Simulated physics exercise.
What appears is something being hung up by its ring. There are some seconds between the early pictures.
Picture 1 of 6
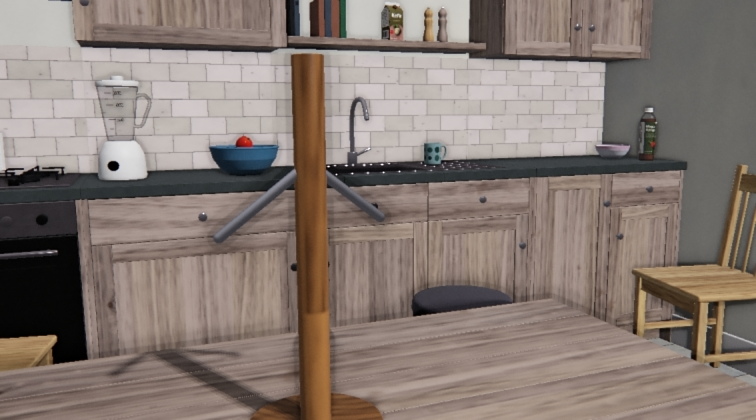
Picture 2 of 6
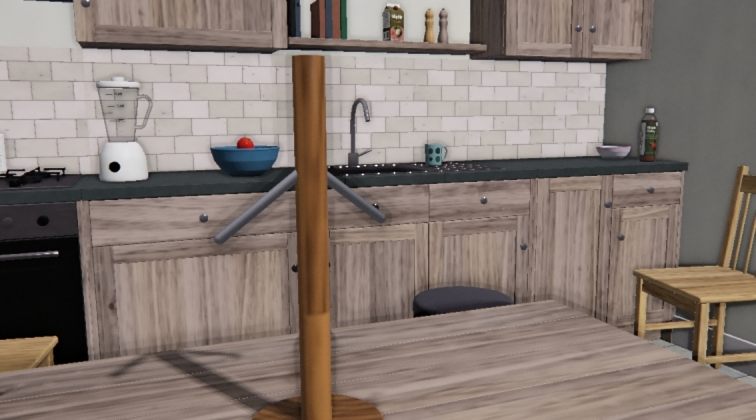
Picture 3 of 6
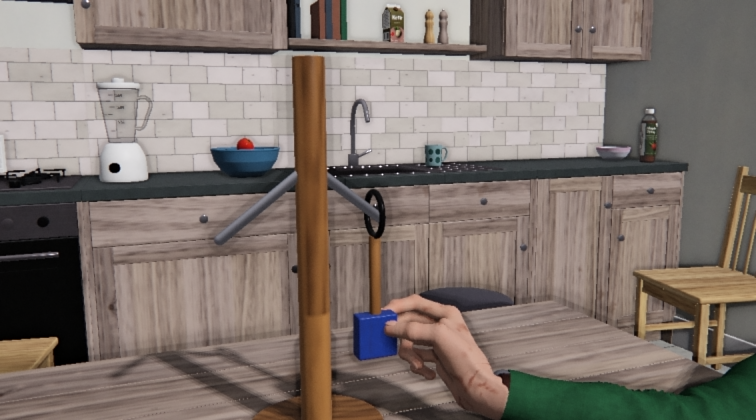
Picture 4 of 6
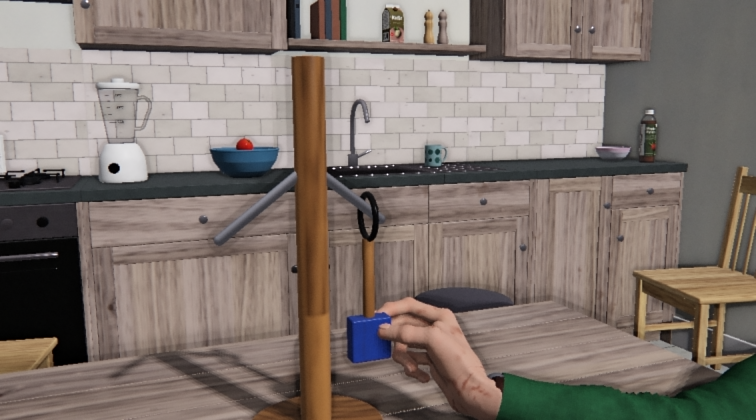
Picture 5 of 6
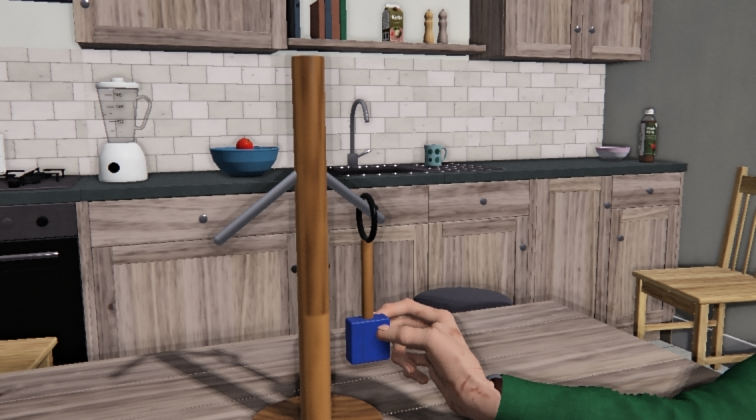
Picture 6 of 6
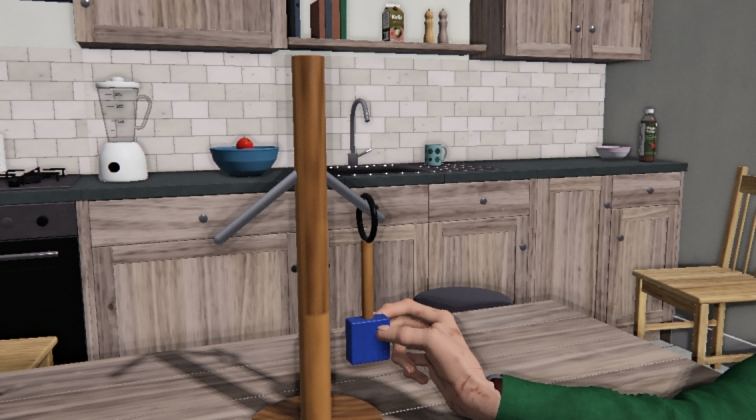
The footage shows a wooden peg stand on a kitchen table; a hand then appears from the right holding a blue brush with a black ring, shifts it slightly left at the right peg, and keeps holding it there.
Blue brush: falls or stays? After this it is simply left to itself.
It loses its place.
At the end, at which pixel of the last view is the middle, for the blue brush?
Somewhere around pixel (458, 395).
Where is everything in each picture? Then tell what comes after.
Peg stand (303, 254), in the first frame.
Peg stand (304, 255), in the second frame.
Still on the way; blue brush (375, 273); peg stand (304, 256), in the third frame.
Still on the way; blue brush (369, 276); peg stand (304, 256), in the fourth frame.
Still on the way; blue brush (367, 277); peg stand (304, 255), in the fifth frame.
In place, still held; blue brush (367, 278); peg stand (304, 255), in the sixth frame.
Then, 0.18 s past the last view, blue brush come down near (389, 330).
Then, 0.34 s past the last view, blue brush in the air near (427, 342).
Then, 0.44 s past the last view, blue brush in the air near (456, 391).
Finally, the blue brush falls off, near (458, 395).
